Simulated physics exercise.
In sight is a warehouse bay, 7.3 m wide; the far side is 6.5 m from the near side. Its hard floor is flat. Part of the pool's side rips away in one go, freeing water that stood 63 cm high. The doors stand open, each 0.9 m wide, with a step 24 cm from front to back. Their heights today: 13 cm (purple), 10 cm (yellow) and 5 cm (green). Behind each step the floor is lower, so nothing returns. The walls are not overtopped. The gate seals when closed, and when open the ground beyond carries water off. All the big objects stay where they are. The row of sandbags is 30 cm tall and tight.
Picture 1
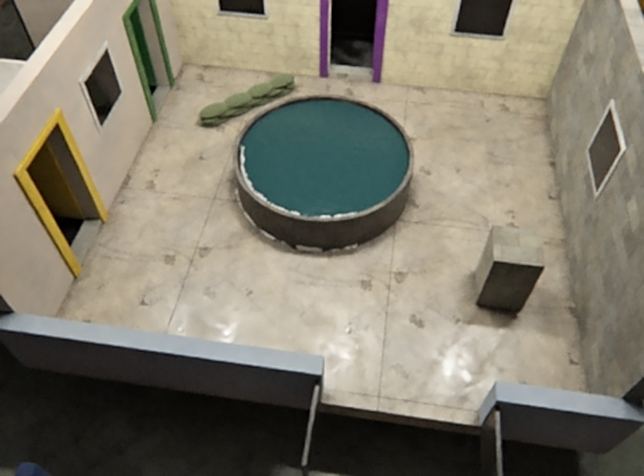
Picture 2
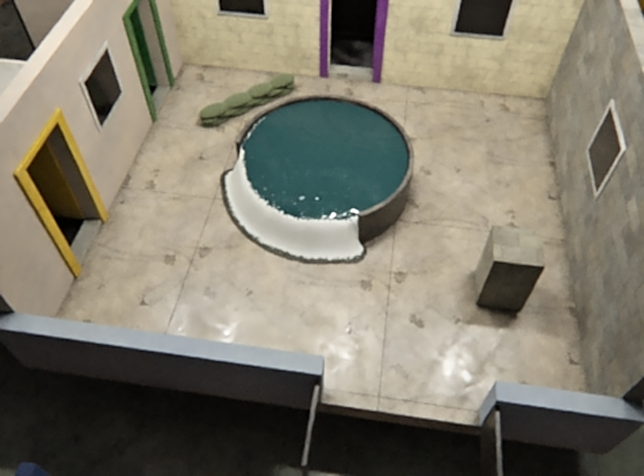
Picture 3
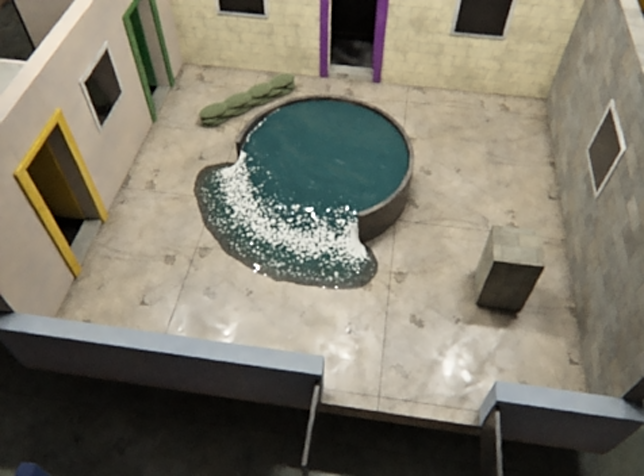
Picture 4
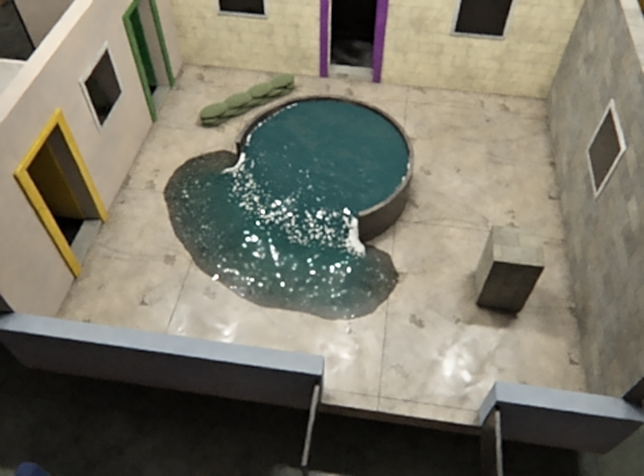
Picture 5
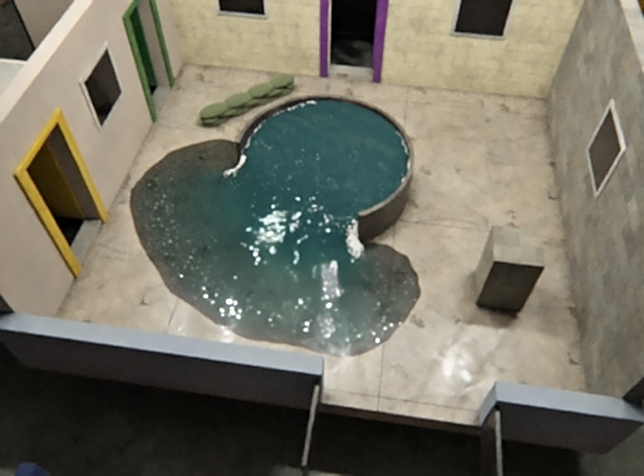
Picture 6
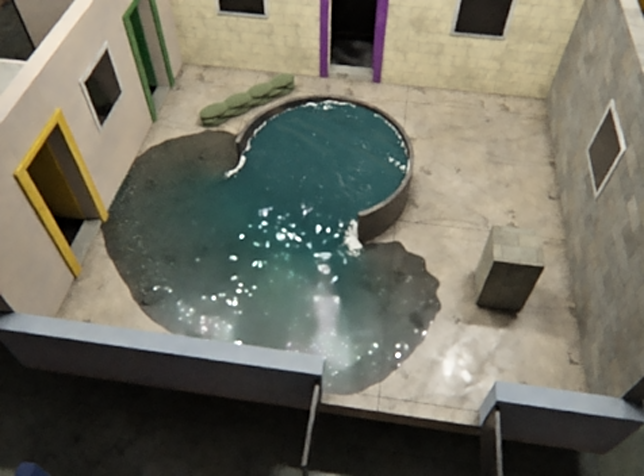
Round pool of dark teal water bursting open along its front left side, white froth surging out and water spreading across the pale floor.
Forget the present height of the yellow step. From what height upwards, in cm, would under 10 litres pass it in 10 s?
It would have to be roughly 30 cm high.
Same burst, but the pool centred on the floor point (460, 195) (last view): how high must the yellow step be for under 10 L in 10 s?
Then roughly 23 cm.
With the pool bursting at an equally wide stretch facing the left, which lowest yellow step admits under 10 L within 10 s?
Some 24 cm.
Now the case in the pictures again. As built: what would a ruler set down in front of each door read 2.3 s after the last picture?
In cm: Purple 0, yellow 30, green 2.
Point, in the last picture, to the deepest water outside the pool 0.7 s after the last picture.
Around (43, 344).
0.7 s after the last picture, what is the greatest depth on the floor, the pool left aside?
Roughly 42 cm.
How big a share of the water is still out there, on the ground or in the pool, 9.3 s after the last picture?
Roughly 76 in a hundred.
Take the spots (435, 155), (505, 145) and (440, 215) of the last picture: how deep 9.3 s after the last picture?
Roughly 6, 11 and 2 cm, in turn.
Then, 0.7 s after the last picture water covers 40 % of the floor, deepest (42 cm) near (43, 344); 22 cm at the yellow door, 18 litres in over its 10 cm step.
Then, 2.3 s after the last picture water covers 45 % of the floor, deepest (42 cm) near (43, 344); 30 cm at the yellow door, 131 litres in over its 10 cm step.
Then, 9.3 s after the last picture water covers 95 % of the floor, deepest (14 cm) near (495, 99); 6 cm at the yellow door, 263 litres in over its 10 cm step.
At the yellow door as built, the water peaked near 30 cm, 2.3 s after the last picture.
With a step of 27 cm, 17 litres would have come in within the 10 s; with 36.5 cm, 2 litres. So under 10 litres takes about 30 cm.
